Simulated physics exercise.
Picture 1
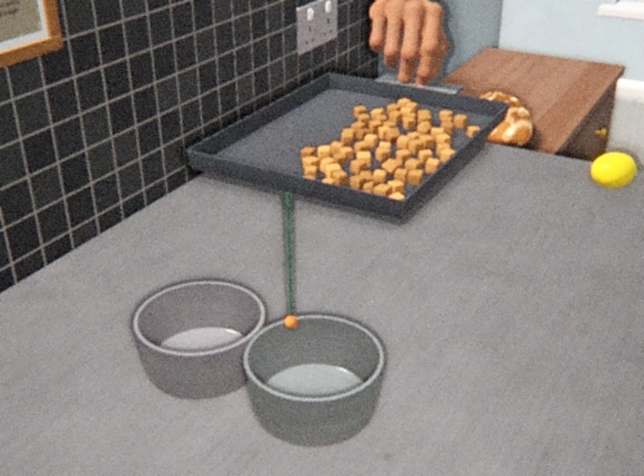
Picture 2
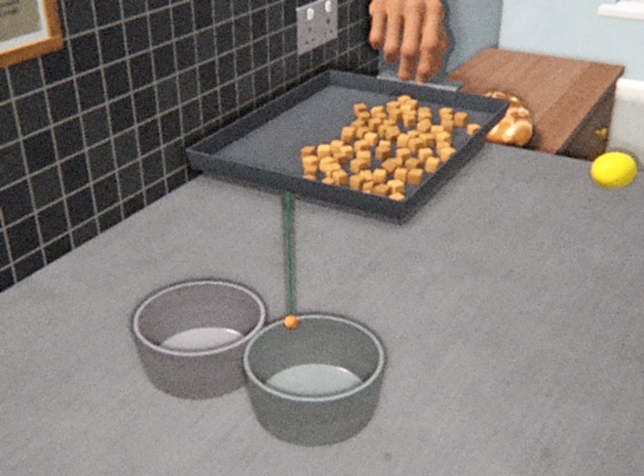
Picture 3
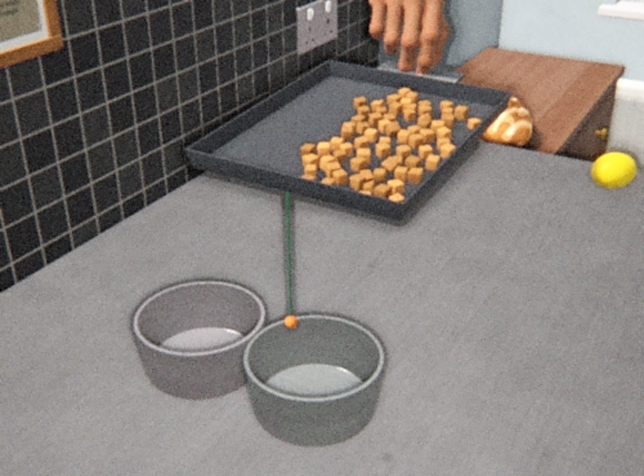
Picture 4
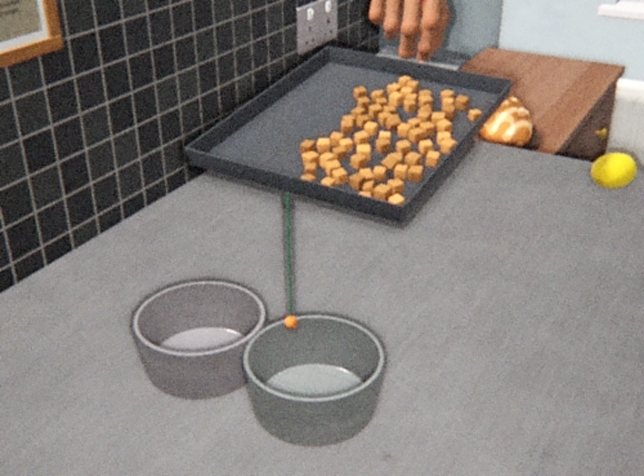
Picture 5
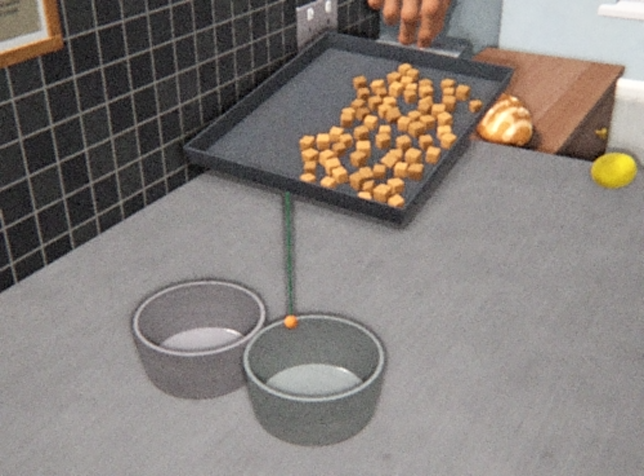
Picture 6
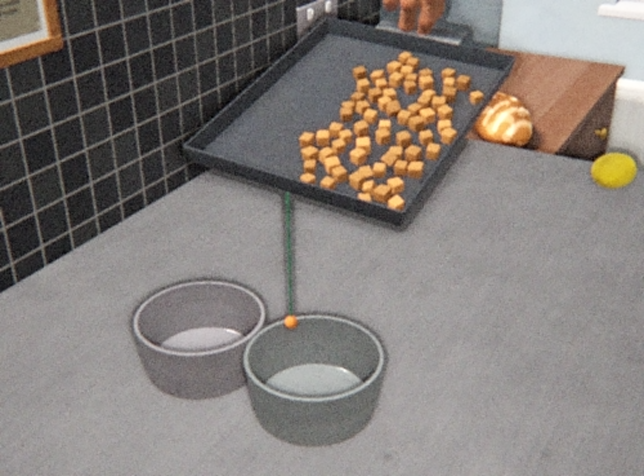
At the start, a hand is at the far edge of a dark, low-rimmed tray of brown cubes, held nearly level above two empty grey dishes, an orange bead hanging on a thread. The tray's far side then rises gradually, tilting it a little towards its near right corner, while the dishes stay still.
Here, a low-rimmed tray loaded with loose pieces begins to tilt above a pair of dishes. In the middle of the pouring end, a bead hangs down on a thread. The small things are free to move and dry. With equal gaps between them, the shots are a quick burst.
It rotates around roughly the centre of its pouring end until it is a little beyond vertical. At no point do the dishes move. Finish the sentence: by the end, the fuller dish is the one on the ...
... right.
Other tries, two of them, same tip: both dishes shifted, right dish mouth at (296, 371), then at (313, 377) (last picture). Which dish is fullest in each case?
The dish to the right, then the dish to the right.
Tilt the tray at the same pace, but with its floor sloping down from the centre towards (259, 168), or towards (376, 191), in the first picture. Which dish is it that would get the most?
Results - the dish on the left side first, the dish on the right side second.
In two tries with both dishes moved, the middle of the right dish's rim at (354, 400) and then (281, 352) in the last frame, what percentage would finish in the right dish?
About 70 per cent, then about 20 per cent.
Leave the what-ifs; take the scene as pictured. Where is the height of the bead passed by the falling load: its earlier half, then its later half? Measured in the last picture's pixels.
It passes near (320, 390) first and then near (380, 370).
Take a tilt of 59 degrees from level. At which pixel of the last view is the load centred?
Near (372, 160).
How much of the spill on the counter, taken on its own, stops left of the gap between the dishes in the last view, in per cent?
Estimate: About 20 per cent.
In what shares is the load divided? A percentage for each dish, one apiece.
The share is 0 per cent in the left dish and 30 per cent in the right dish.
Just after the last frame, tray tipped steeply; every one on the tray.
A moment on, tray tipped right over; almost all on the tray; just a few outside both.
Further on, tray tipped past a quarter turn; roughly a quarter in the right dish; roughly two thirds outside both.
When it is over, tray tipped past a quarter turn; roughly a quarter in the right dish; not one in the left dish; roughly two thirds outside both.
